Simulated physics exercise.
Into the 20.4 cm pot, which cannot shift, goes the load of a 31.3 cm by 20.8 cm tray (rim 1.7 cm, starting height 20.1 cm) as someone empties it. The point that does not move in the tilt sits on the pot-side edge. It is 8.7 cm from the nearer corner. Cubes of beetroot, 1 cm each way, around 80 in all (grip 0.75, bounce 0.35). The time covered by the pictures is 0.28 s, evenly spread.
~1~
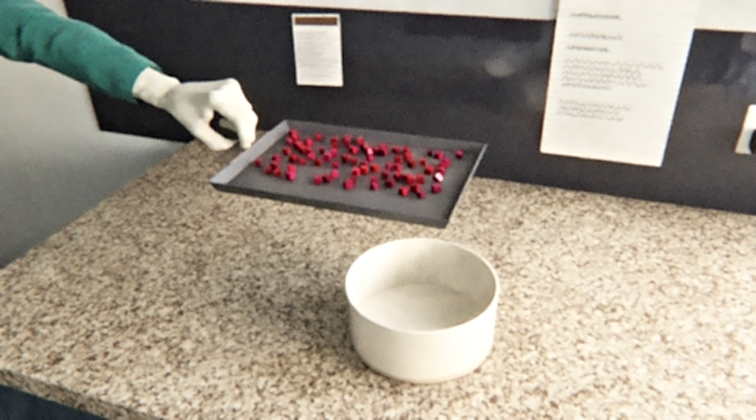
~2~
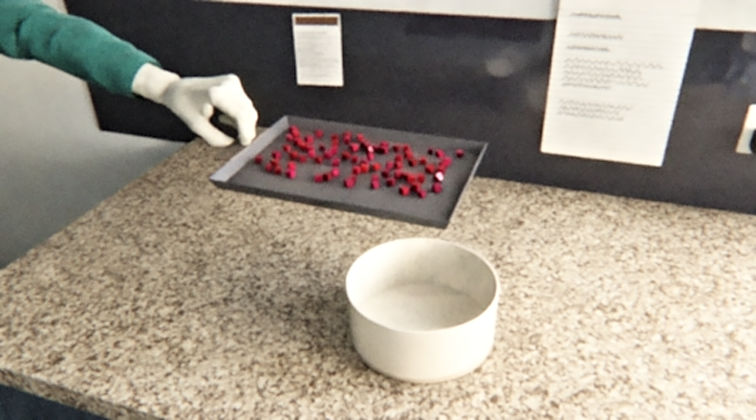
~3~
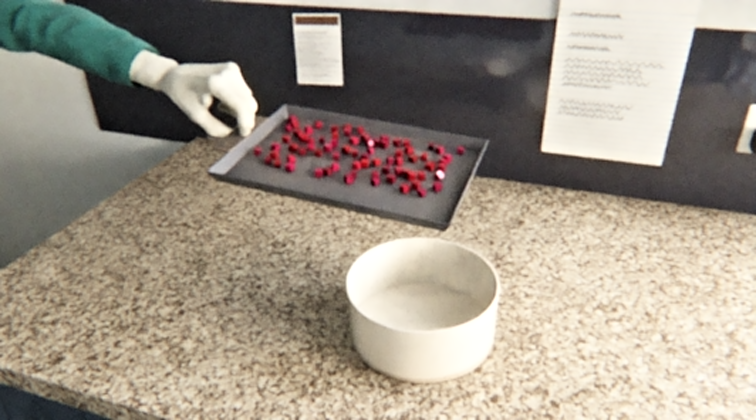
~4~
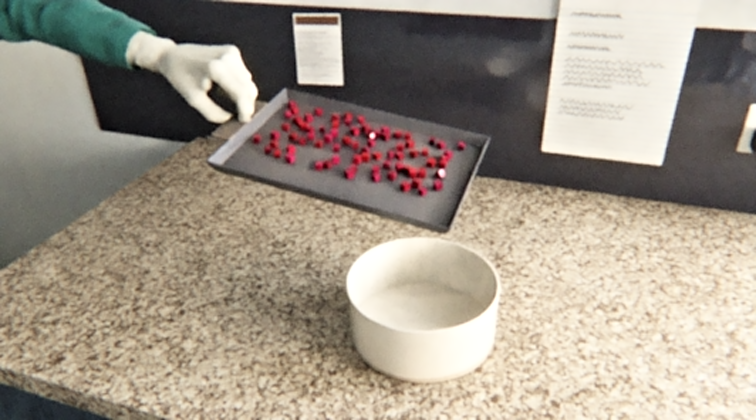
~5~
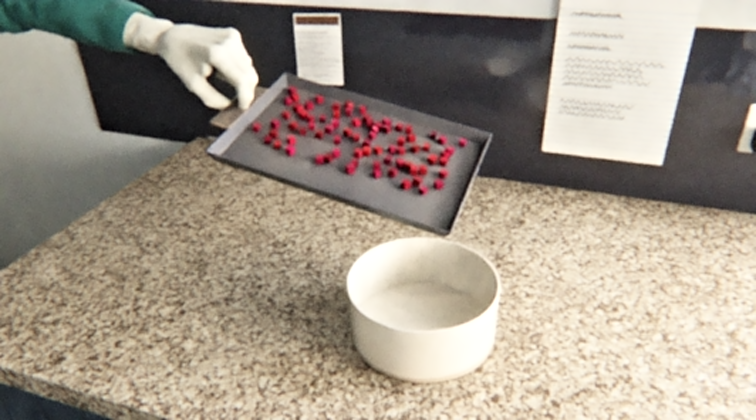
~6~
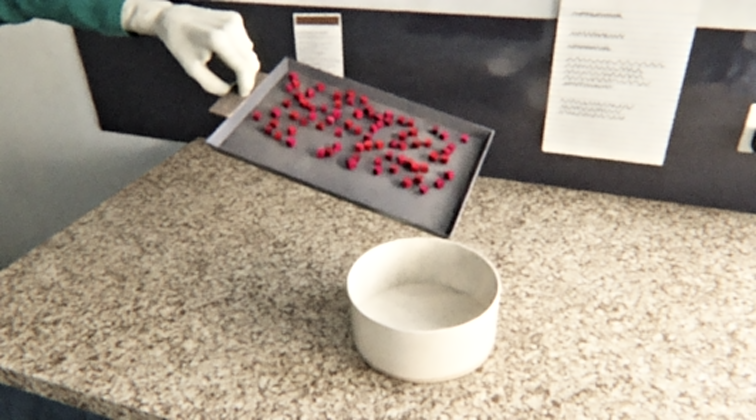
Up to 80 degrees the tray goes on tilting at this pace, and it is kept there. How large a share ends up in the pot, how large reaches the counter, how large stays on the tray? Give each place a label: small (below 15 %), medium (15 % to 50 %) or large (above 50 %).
Shares by place: Pot large, counter medium, left on the tray small.
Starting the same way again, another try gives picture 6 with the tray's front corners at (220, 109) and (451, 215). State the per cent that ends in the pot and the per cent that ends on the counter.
Pot 5; counter 90.
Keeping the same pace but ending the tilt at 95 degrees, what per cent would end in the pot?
I'd say close to 75 percent.
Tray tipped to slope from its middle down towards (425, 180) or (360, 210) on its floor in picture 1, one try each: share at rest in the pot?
Near 10 and 80 per cent, in that order.
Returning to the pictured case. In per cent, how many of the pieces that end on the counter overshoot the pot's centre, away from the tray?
I'd put it at close to 100 per cent.
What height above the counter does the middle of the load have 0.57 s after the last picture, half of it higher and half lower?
Median height: Approx. 16 cm.
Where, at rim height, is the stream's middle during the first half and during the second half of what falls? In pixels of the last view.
Roughly (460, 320) to begin with, later roughly (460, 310).
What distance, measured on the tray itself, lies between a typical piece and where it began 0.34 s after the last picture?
Displacement on the tray: About 5 cm.
Then, 0.34 s after the last picture, tilt 49 degrees; the tray holds 100 %, the pot 0 %.
Then, 0.57 s after the last picture, tilt 69 degrees; the tray holds 45 %, the pot 10 %.
Then, 0.91 s after the last picture, tilt 80 degrees; the tray holds 5 %, the pot 70 %.
In the end, pot 75 %, counter 25 %, tray 0 %.
